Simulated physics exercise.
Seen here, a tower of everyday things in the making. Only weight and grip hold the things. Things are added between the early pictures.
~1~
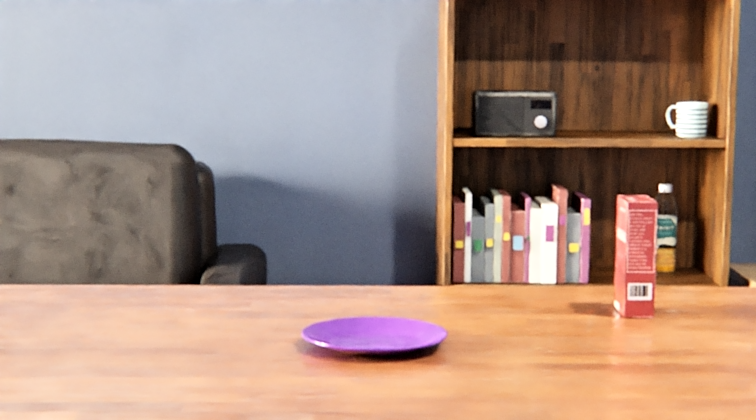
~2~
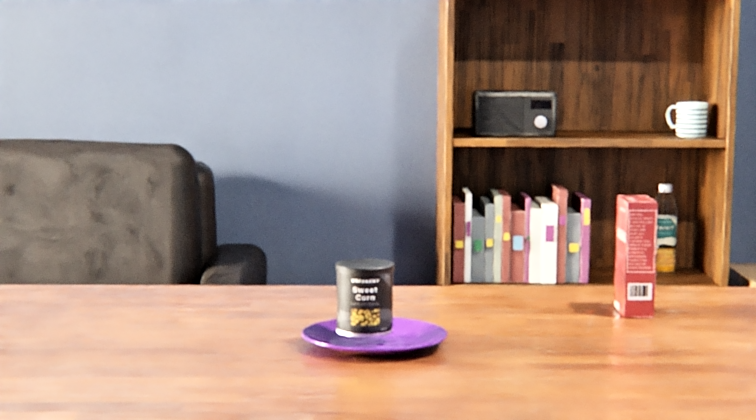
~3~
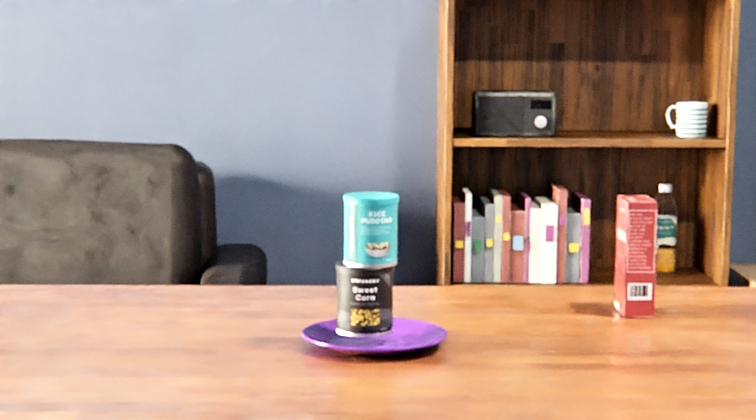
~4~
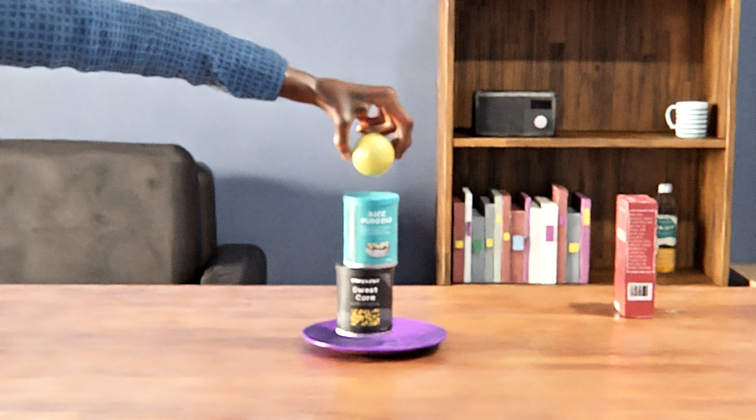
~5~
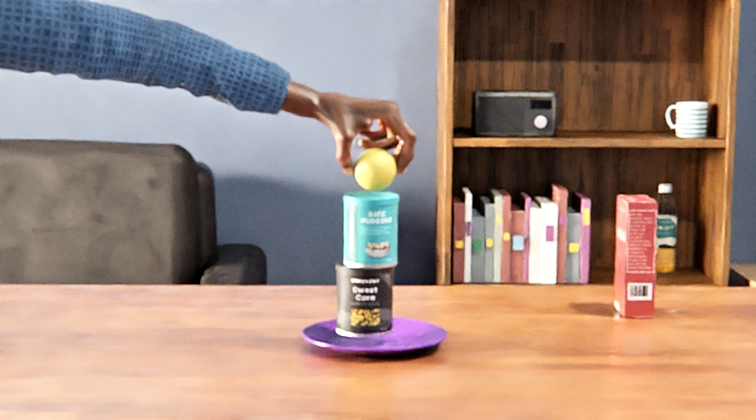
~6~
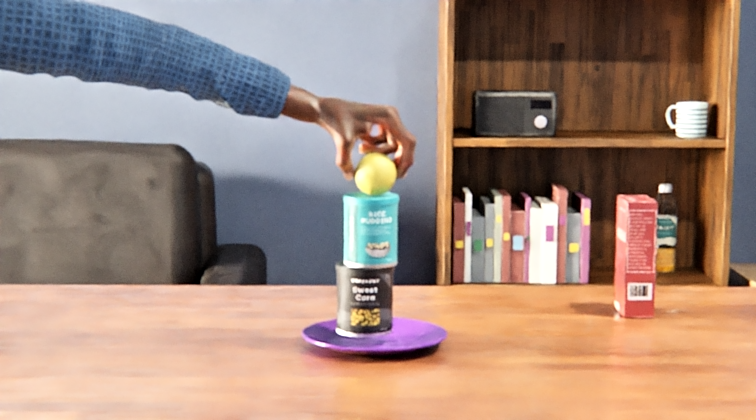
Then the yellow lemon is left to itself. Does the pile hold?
Here the pile holds.
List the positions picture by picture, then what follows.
The last thing is not in view yet, in the first picture.
The last thing is not in view yet; black tin (365, 297), in the second picture.
The last thing is not in view yet; turquoise pot (371, 229), in the third picture.
Still above its spot; yellow lemon (374, 155); black tin (365, 297), in the fourth picture.
Still above its spot; yellow lemon (376, 169); turquoise pot (371, 229), in the fifth picture.
In place under the hand; yellow lemon (376, 174); black tin (365, 297), in the sixth picture.
Then, 1.10 s after the last picture, nothing has stirred.
Then, 2.10 s after the last picture, yellow lemon resting near (376, 175).
At rest, all 5 in place. Seen from the same camera at the end, yellow lemon near (376, 175). The pile keeps its balance.
